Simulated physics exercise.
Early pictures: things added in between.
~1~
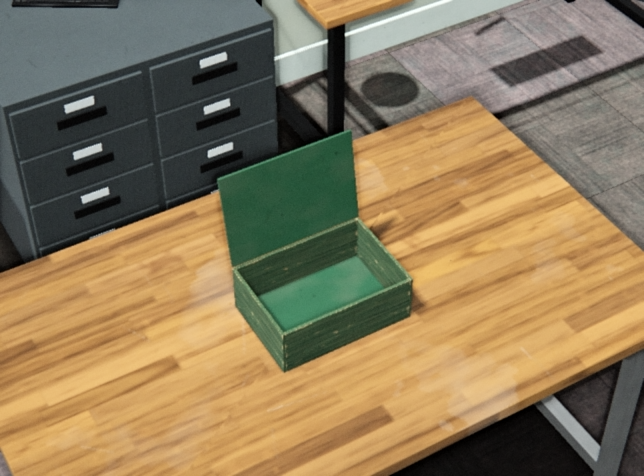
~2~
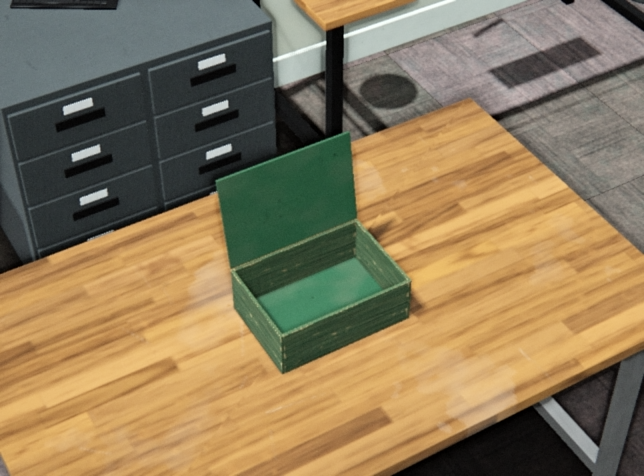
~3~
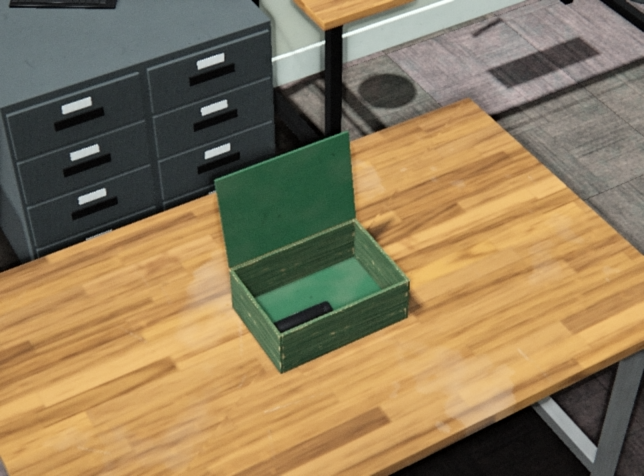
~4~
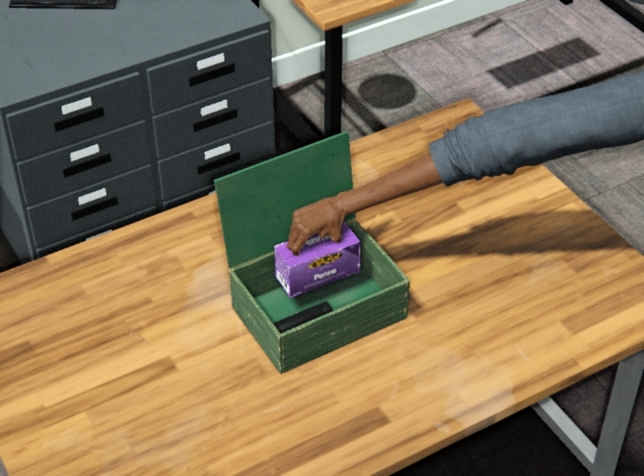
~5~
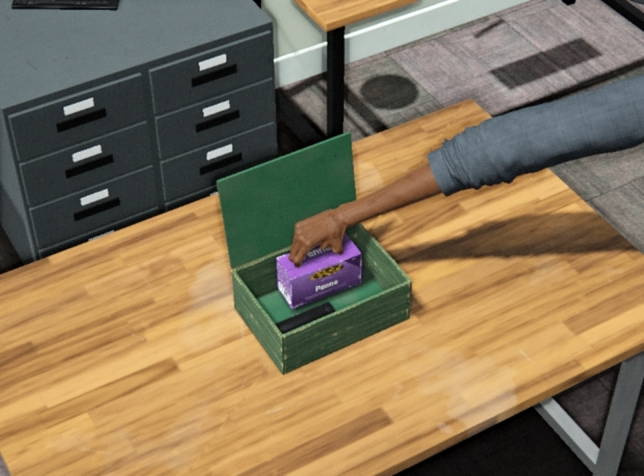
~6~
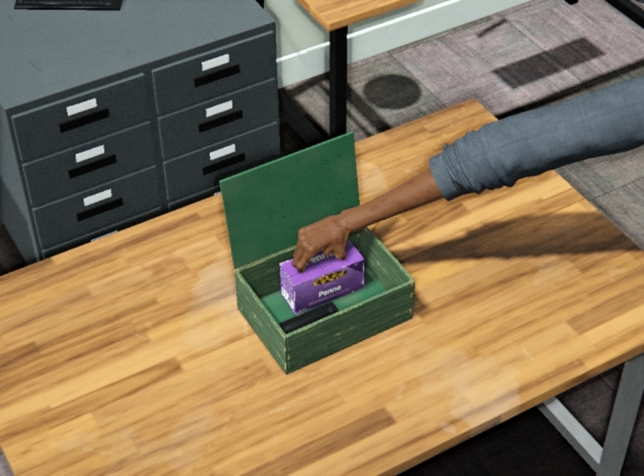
On a wooden table, a dark object appears in an open green box, then a hand lowers in a purple carton.
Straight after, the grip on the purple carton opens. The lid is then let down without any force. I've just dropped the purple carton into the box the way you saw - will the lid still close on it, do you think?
Yes, it will close.
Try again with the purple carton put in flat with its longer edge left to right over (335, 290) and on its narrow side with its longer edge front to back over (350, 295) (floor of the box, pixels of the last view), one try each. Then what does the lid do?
First, it shuts flat; second, it closes.
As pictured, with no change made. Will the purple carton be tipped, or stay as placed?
The purple carton stays as placed.
Then, 1.50 s later than the last frame, lid 69° above the rim.
Then, 1.80 s later than the last frame, lid 32° above the rim.
When it is over, lid shut; both as before. End places, in pixels of the last picture, purple carton near (322, 276).
